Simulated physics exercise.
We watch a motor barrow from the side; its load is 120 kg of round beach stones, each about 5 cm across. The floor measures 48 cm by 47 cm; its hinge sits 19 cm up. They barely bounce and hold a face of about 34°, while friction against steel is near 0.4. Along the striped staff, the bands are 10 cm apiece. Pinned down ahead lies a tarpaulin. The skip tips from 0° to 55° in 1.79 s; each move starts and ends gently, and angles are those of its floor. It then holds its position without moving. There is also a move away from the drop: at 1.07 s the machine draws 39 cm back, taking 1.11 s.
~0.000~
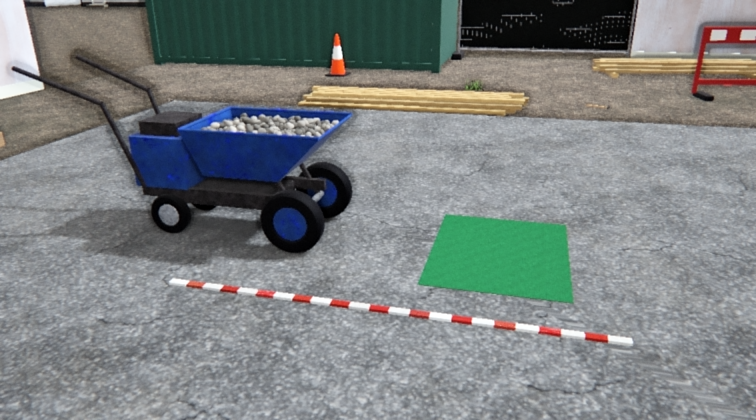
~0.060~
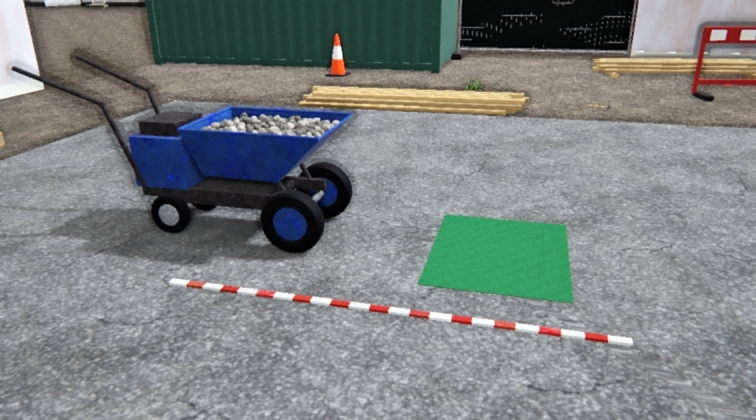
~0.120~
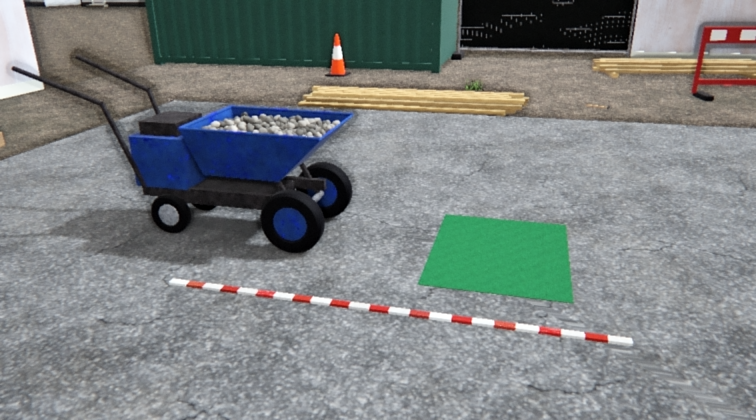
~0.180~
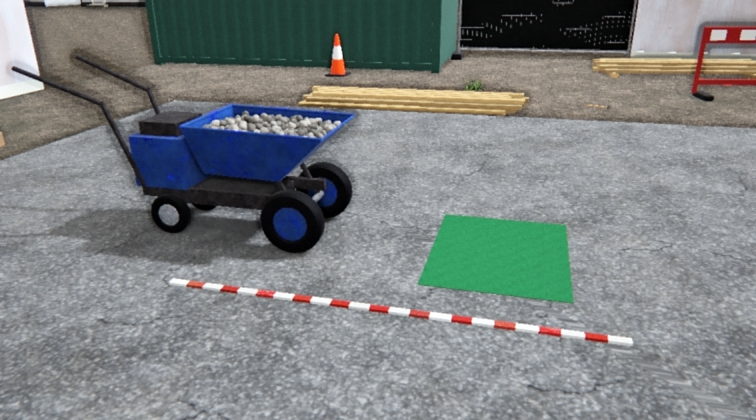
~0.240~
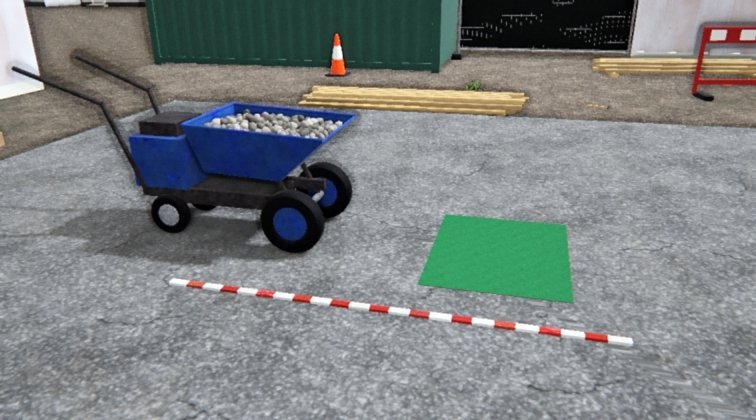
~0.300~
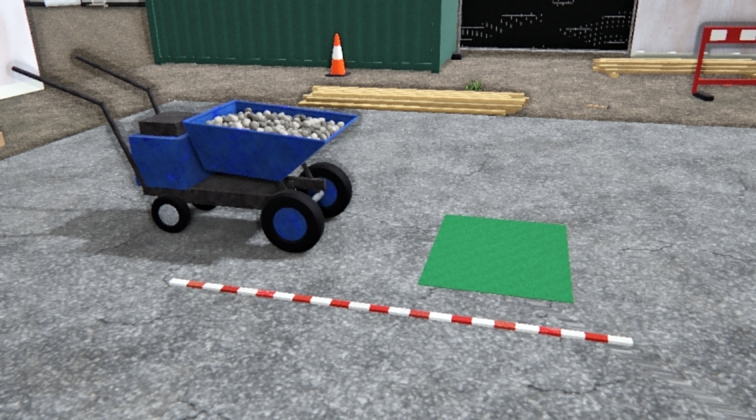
The blue skip of a motor barrow, loaded with round stones, tilted very slightly forward to the right, while the wheels stayed still on grey ground beside a green tarpaulin and a red-and-white striped staff.
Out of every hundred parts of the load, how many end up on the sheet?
Close to 5 in a hundred.
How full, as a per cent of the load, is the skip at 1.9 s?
50%, roughly.
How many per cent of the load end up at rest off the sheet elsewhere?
Near 0 in a hundred.
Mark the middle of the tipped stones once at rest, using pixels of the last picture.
Near (364, 231).
After 1.3 s the floor is at 46°; 99 % in the skip, 1 % short of the sheet; the foremost stones are at (380, 179).
After 1.9 s the floor is at 55°; 51 % in the skip, 48 % short of the sheet, 2 % on the sheet; the foremost stones are at (452, 250).
After 2.6 s the floor is at 55°; 27 % in the skip, 67 % short of the sheet, 5 % on the sheet, 1 % off the sheet elsewhere; the foremost stones are at (519, 249).
After 4.6 s the floor is at 55°; 0 % in the skip, 94 % short of the sheet, 5 % on the sheet, 1 % off the sheet elsewhere; the foremost stones are at (519, 249).
